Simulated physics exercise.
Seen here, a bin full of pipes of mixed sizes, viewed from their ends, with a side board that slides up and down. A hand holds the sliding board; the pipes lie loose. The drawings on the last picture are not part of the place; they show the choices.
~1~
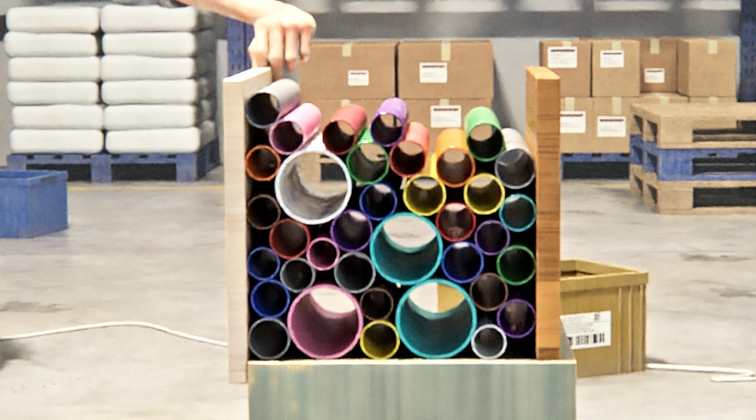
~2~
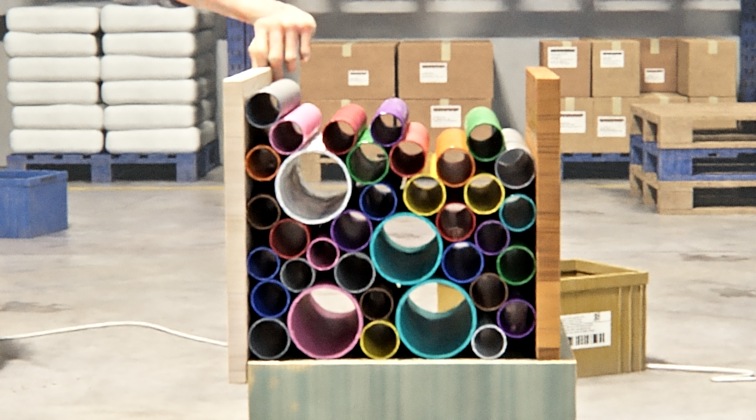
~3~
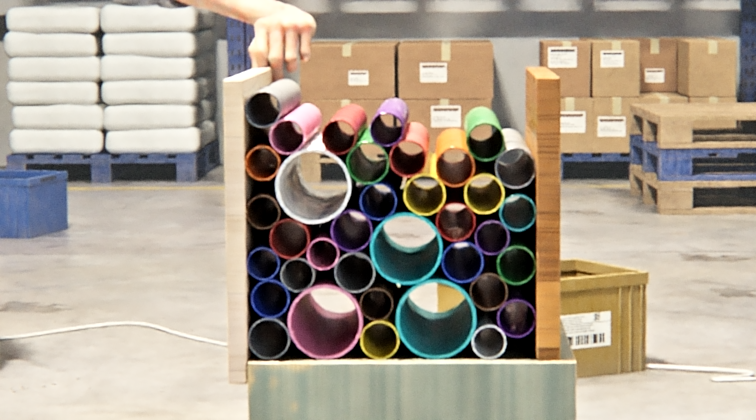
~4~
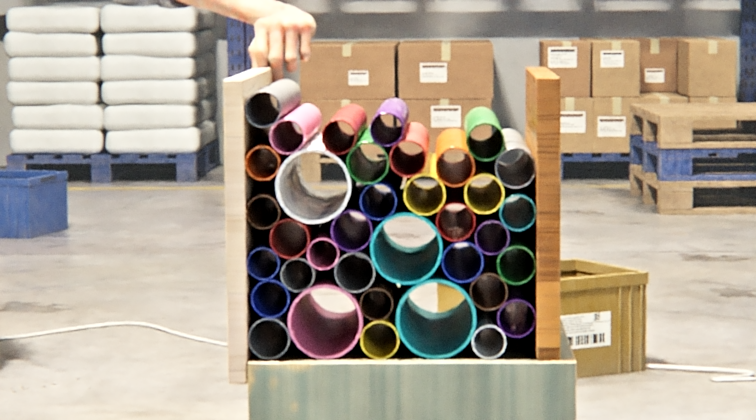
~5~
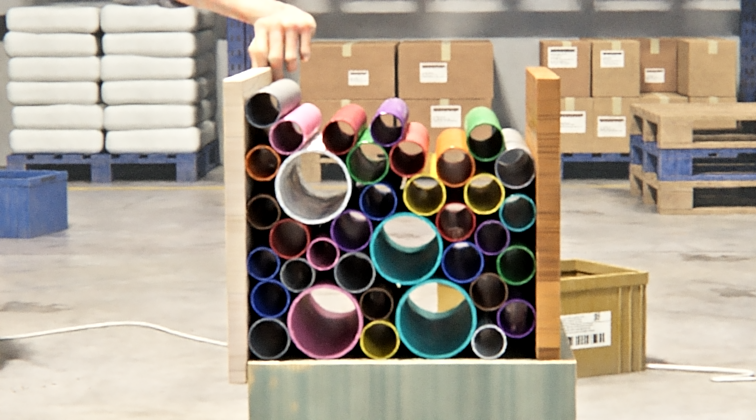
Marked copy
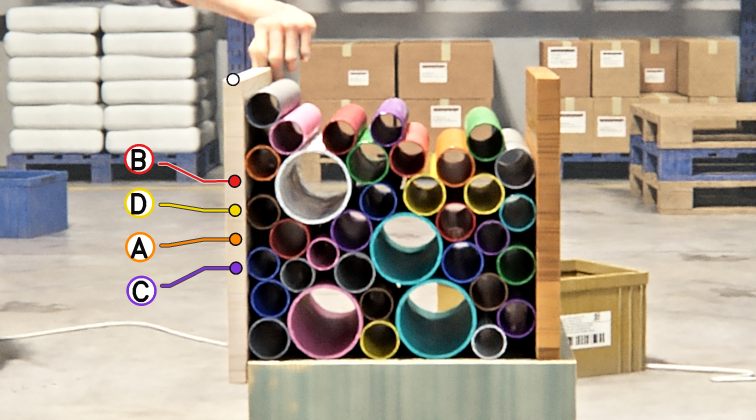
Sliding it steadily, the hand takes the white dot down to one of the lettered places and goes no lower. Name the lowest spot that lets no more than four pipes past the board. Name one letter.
The lowest mark that will do is C.
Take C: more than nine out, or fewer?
At C, fewer than nine.
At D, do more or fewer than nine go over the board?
At D, fewer than nine.
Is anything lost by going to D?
At D: Yes.
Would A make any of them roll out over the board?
Yes, at A.
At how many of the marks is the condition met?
The number is four.
On the marked copy, A at (236, 239); B at (235, 181); C at (236, 268); D at (235, 210); the white dot at (233, 80).
Following C. Soon after the start, top of the board (245, 162).
Later, top of the board (247, 254).
In the end, top of the board (247, 267), four out over the board.
As for the rest, A two out over the board; B one out over the board; D one out over the board.
